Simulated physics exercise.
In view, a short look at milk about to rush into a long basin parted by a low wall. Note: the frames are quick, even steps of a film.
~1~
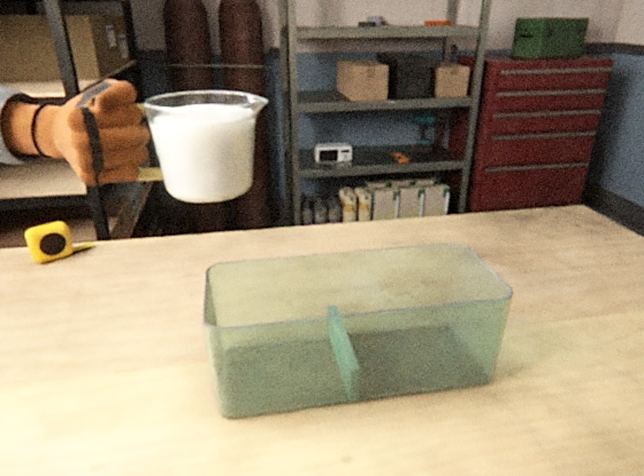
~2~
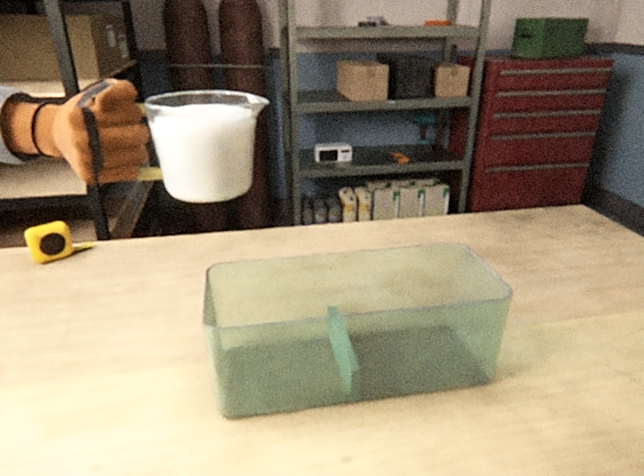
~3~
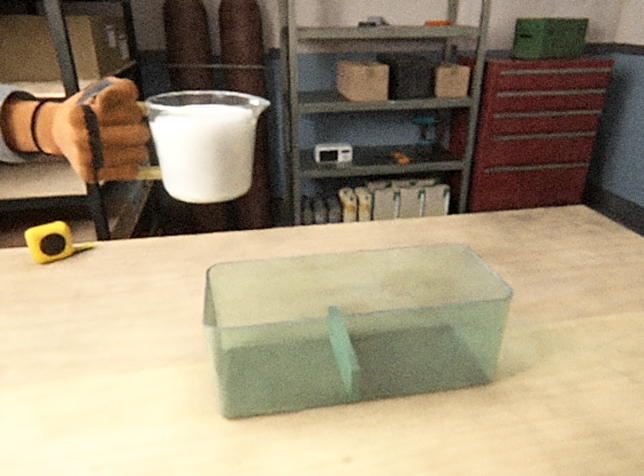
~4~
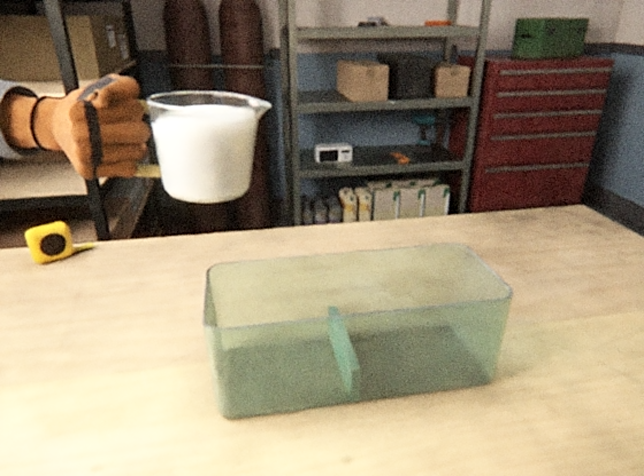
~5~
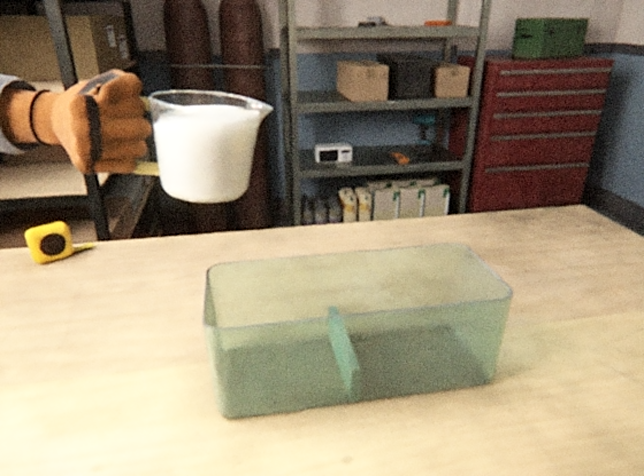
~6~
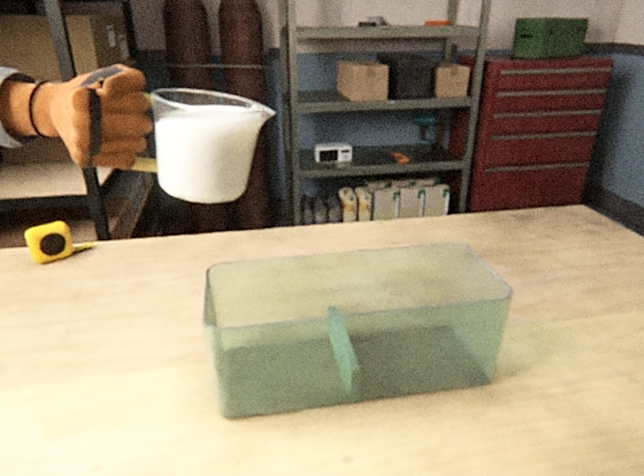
We see a gloved hand holding a clear cup of milk above and to the left of a long, divided, see-through basin on a table; the cup stays nearly upright at first, then tilts slightly to the right.
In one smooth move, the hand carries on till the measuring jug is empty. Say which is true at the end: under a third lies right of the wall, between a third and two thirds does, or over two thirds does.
Between a third and two thirds lies right of the wall.
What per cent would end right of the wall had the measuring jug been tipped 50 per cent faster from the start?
Near 35 parts in a hundred.
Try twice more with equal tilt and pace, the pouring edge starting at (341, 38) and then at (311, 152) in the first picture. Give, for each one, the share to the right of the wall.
Estimate, in order: 90 and 80 per cent.
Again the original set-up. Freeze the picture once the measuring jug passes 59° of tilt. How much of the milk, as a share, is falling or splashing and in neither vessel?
Estimate: 20 per cent, roughly.
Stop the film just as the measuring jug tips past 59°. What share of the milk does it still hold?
It still holds close to 75 per cent at that lean.
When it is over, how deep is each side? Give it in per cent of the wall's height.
I get 30 % for the left and 20 % for the right.
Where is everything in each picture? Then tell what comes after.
It leans 0°; its right rim is at (268, 100); the milk meets the walls at (153, 115) and (254, 112); the long basin's rim runs from (205, 295) to (488, 268); the wall's top is at (343, 335), in the first picture.
It leans 0°; its right rim is at (268, 100); the milk meets the walls at (153, 115) and (253, 112), in the second picture.
It leans 2°; its right rim is at (270, 102); the milk meets the walls at (155, 115) and (253, 112), in the third picture.
It leans 4°; its right rim is at (271, 104); the milk meets the walls at (156, 116) and (255, 113), in the fourth picture.
It leans 6°; its right rim is at (273, 108); the milk meets the walls at (157, 116) and (257, 114), in the fifth picture.
It leans 10°; its right rim is at (275, 112); the milk meets the walls at (159, 117) and (261, 114), in the sixth picture.
A moment on, the measuring jug is tipped part way and 73 per cent is still to pour, 4 is left of the wall and 2 right of it.
Next, the measuring jug is tipped on its side and 18 per cent is still to pour, 23 is left of the wall and 39 right of it.
Then the measuring jug is tipped right over and 1 per cent is still to pour, 54 is left of the wall and 43 right of it.
Later the measuring jug is tipped right over and 0 per cent is still to pour, 55 is left of the wall and 44 right of it.
Finally, 55 per cent lies left of the wall, 44 right of it and 1 outside.
